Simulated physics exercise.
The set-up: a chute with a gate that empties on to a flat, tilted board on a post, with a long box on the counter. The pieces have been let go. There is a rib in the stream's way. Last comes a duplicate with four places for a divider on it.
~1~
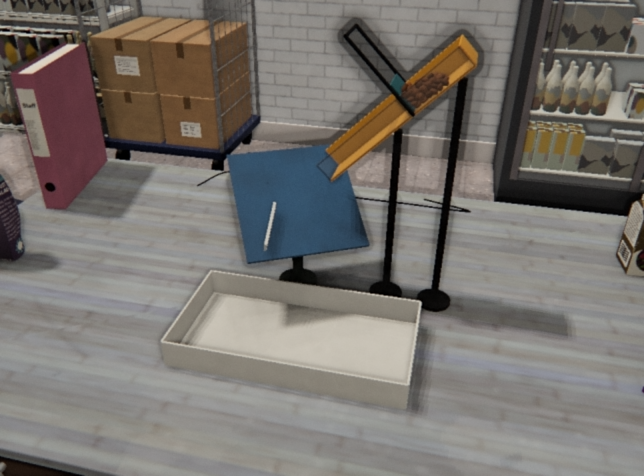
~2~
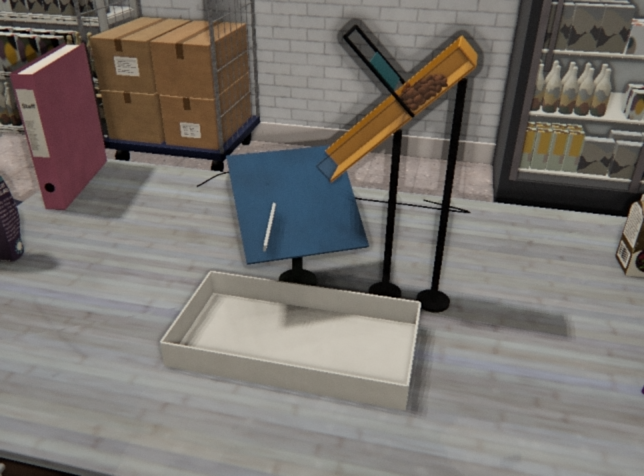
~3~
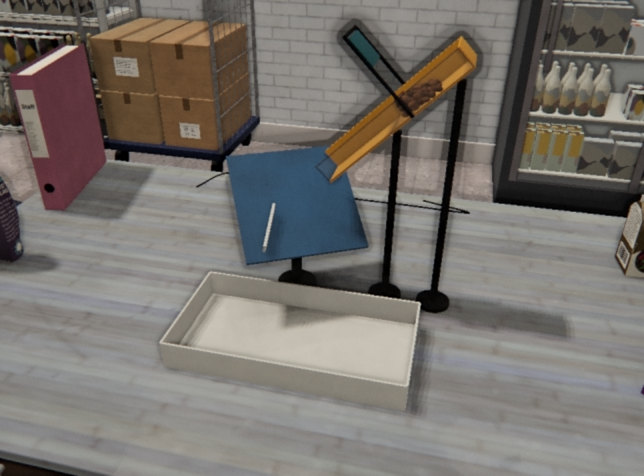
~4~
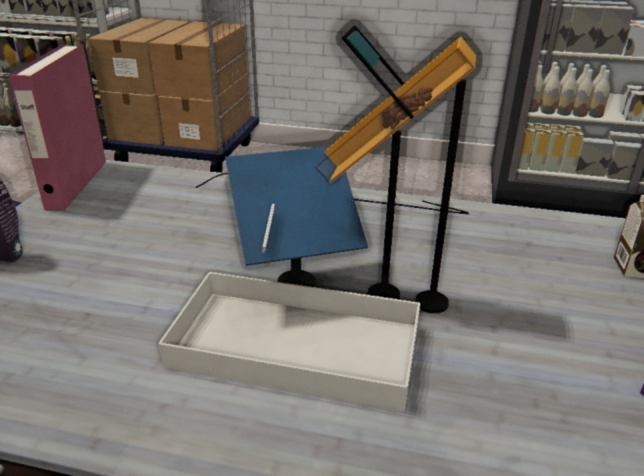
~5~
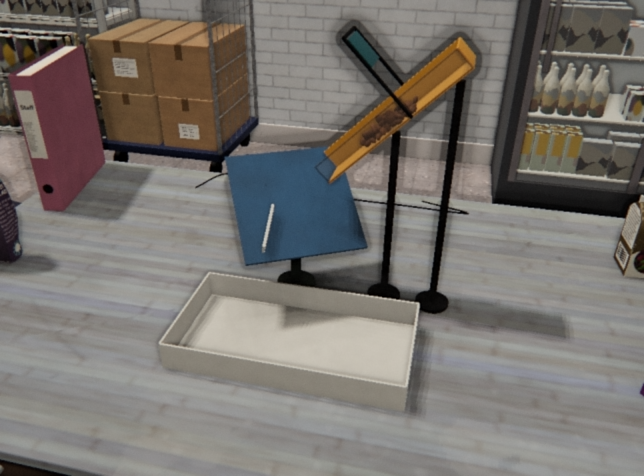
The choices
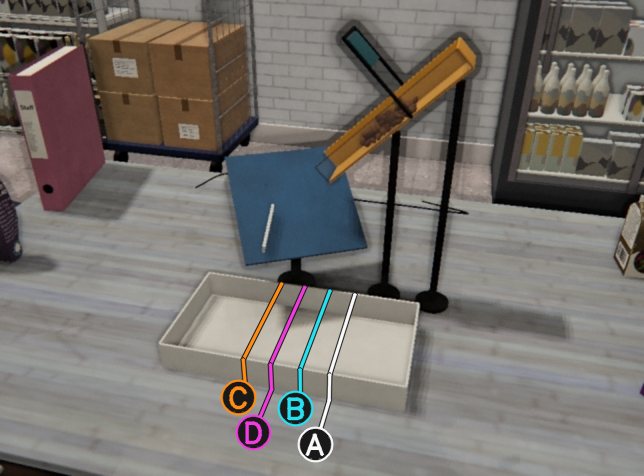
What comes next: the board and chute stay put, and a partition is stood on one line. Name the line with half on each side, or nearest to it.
Go for D.
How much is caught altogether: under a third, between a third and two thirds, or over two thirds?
Over two thirds.
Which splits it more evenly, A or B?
It is B.
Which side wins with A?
More lands on the left.
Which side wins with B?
Left.
On the marked copy, line A crosses the front rim at (330, 373); line B crosses the front rim at (300, 368); line C crosses the front rim at (243, 358); line D crosses the front rim at (270, 363).
Choosing A, of what is caught, almost all on the left of the divider, just a few on the right.
Choosing B, of what is caught, the larger part on the left of the divider, roughly a quarter on the right.
Choosing C, of what is caught, about a tenth on the left of the divider, almost all on the right.
Choosing D, of what is caught, roughly a third on the left of the divider, roughly two thirds on the right.
